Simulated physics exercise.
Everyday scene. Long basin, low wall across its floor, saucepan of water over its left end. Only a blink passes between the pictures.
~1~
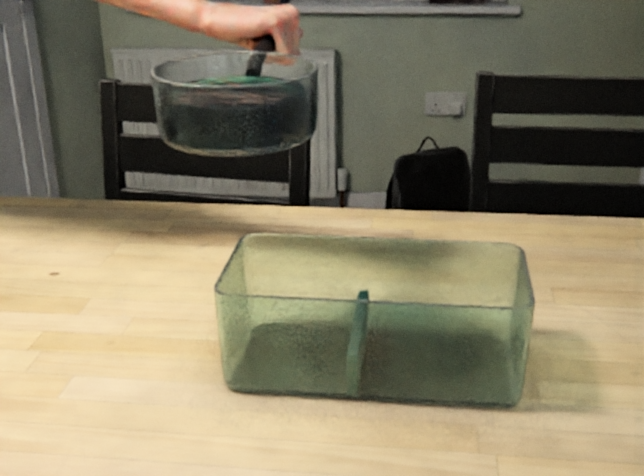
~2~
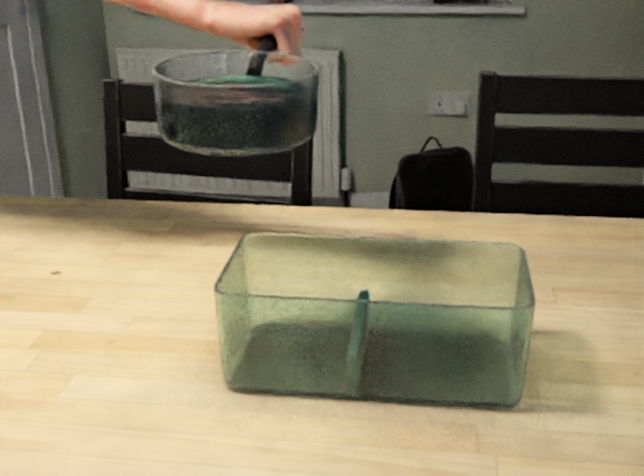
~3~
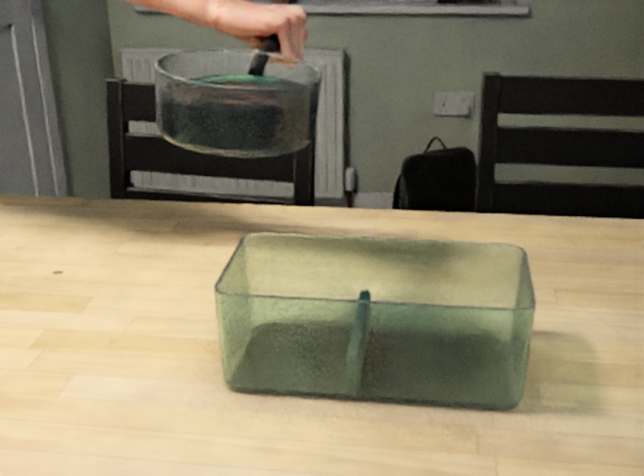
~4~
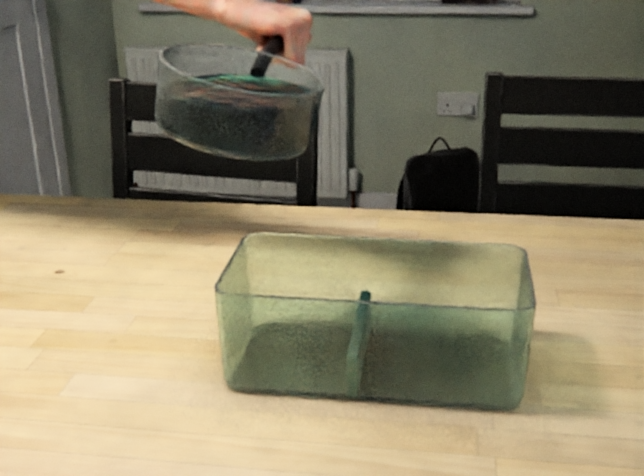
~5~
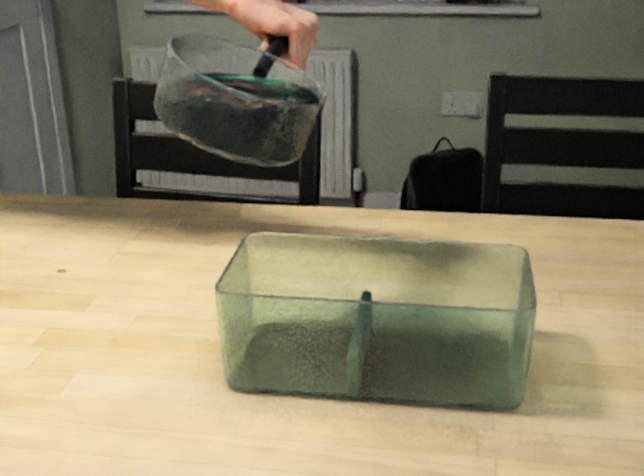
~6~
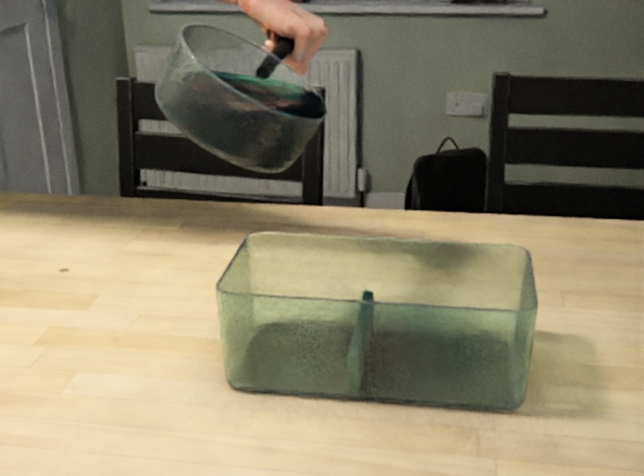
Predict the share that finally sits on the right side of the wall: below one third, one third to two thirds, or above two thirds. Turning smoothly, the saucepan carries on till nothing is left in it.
Right-side share: One third to two thirds.
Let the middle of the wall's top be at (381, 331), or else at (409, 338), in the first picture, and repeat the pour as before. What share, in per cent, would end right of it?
My guess is some 30 percent the first time and some 15 percent the second.
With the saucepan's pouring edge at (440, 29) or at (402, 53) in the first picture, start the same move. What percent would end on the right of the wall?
First try 75 %, second try 85 %.
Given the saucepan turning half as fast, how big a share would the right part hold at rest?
It comes to 65 per cent or so.
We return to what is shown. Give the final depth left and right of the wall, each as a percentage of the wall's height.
I'd put the left at about 40 and the right at about 40.
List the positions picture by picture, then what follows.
In the first picture, it leans 0°; its right rim is at (316, 71); the water meets the walls at (163, 90) and (314, 94); the long basin's rim runs from (229, 263) to (528, 276); the wall's top is at (358, 322).
In the second picture, it leans 1°; its right rim is at (317, 73); the water meets the walls at (164, 89) and (315, 94).
In the third picture, it leans 6°; its right rim is at (320, 79); the water meets the walls at (164, 87) and (316, 96).
In the fourth picture, it leans 13°; its right rim is at (322, 89); the water meets the walls at (165, 85) and (318, 99).
In the fifth picture, it leans 21°; its right rim is at (324, 102); the water meets the walls at (165, 81) and (321, 101).
In the sixth picture, it leans 32°; its right rim is at (324, 117); the water meets the walls at (165, 77) and (323, 107); 1 per cent is over the edge.
A moment on, the saucepan is tipped on its side and 23 per cent is still to pour, 2 is left of the wall and 16 right of it.
Next, the saucepan is tipped right over and 7 per cent is still to pour, 29 is left of the wall and 58 right of it.
Then the saucepan is tipped right over and 1 per cent is still to pour, 39 is left of the wall and 55 right of it.
Later the saucepan is tipped right over and 0 per cent is still to pour, 42 is left of the wall and 55 right of it.
Finally, 42 per cent lies left of the wall, 55 right of it and 2 outside.
